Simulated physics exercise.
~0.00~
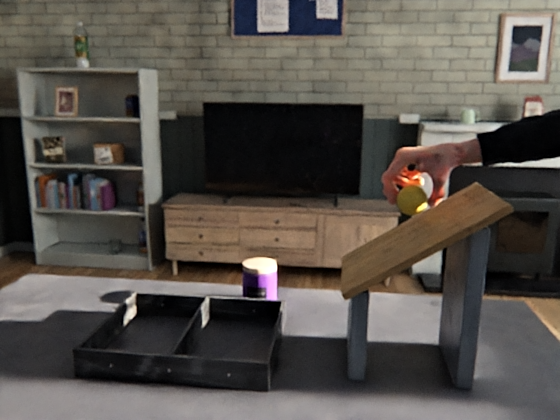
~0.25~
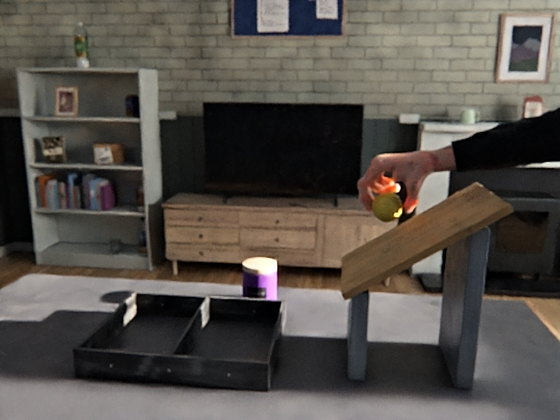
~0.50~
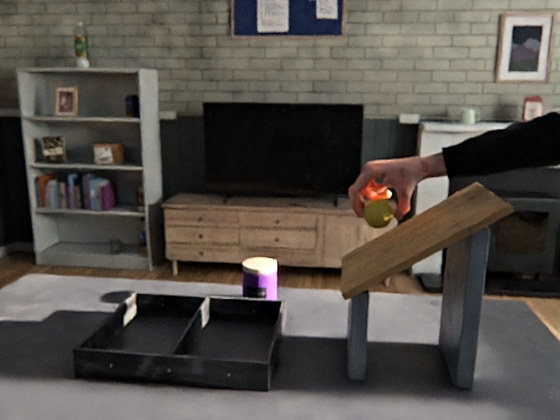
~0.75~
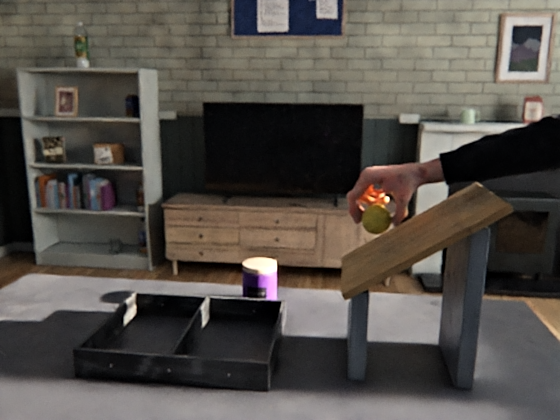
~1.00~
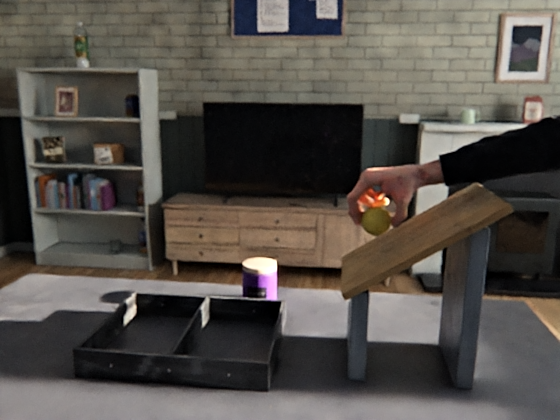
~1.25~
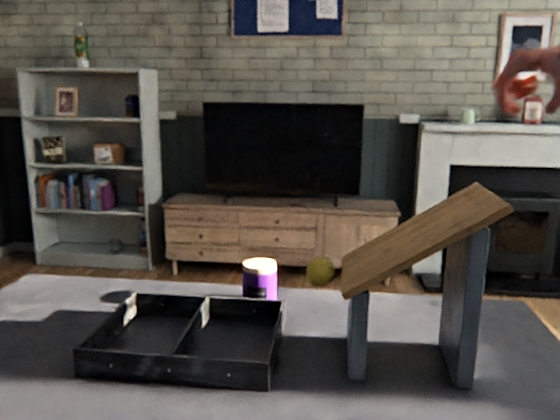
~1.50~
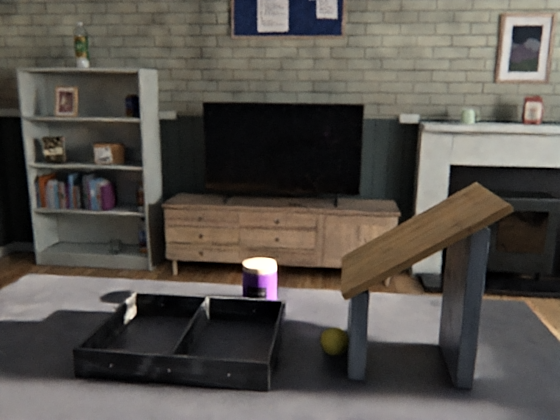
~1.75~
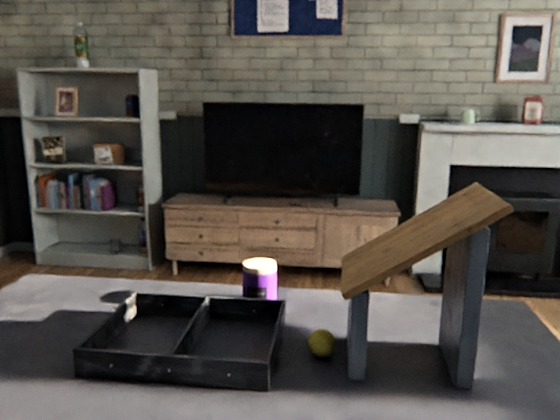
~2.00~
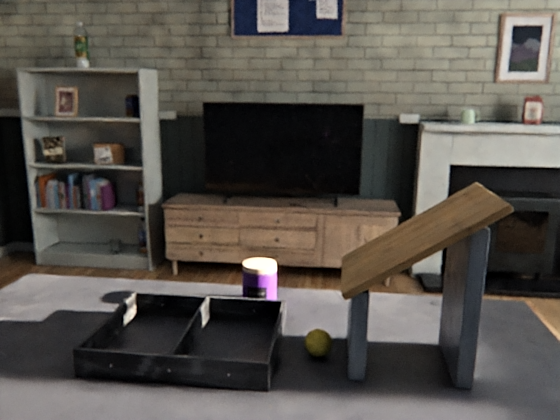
In a living room with a pale brick wall, a shelf of books, a television and a fireplace, a still view looks across a grey tabletop. A black tray with two bays sits at the left, a purple jar stands behind it, and a sloping wooden board rests on grey supports at the right. A hand holds a yellow lemon above the board, moves it left and lowers it towards the slope. The hand lets go and draws back as the lemon leaves the board's lower end. The lemon drops to the table, shifts slightly left and rests outside the tray, between it and the board.
